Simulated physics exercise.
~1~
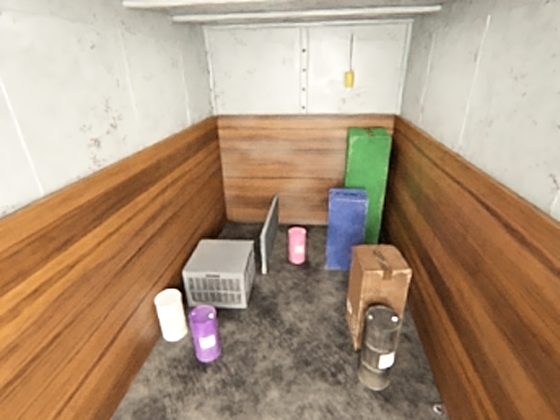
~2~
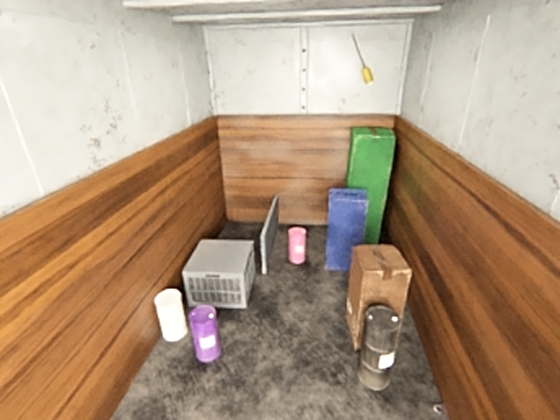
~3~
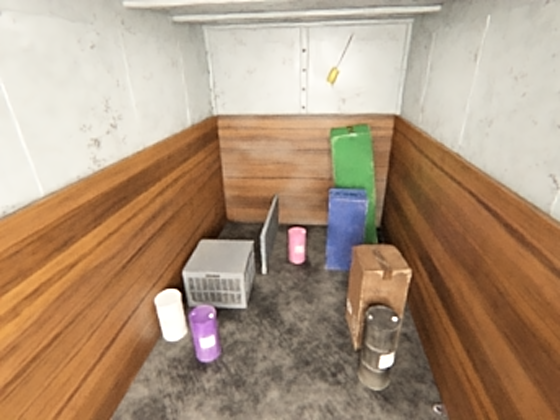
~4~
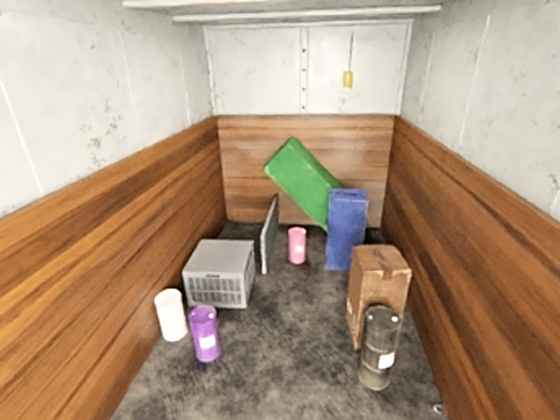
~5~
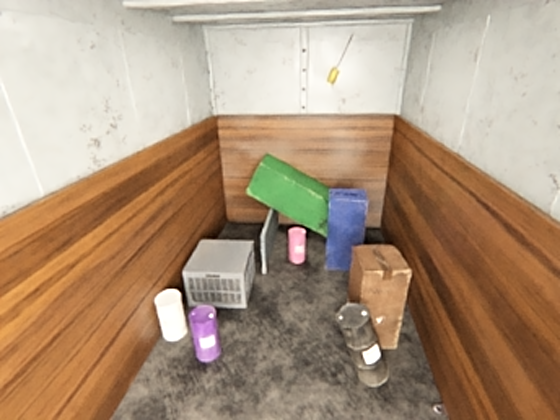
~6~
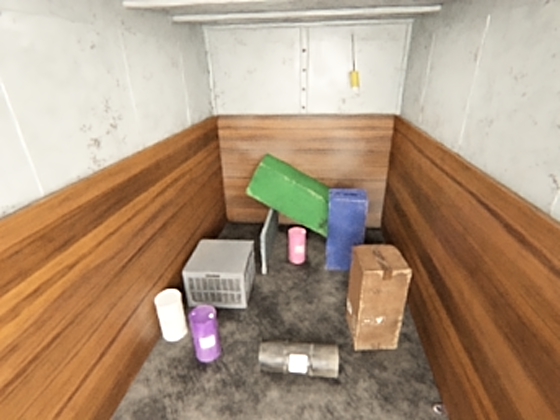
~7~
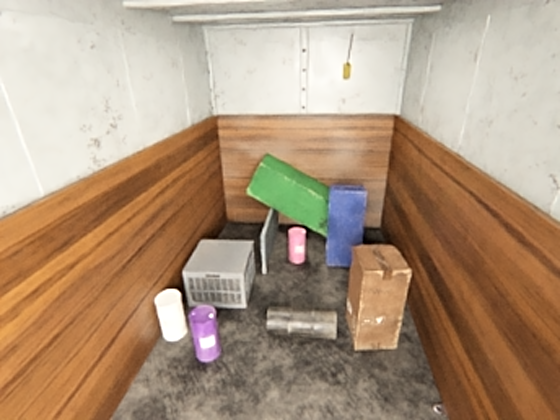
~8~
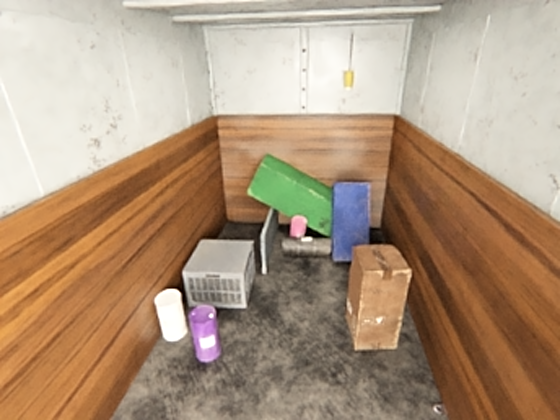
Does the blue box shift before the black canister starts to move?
No, the black canister moves first, tipping over and rolling towards the far end. The blue box only shifts later, ending up leaning.
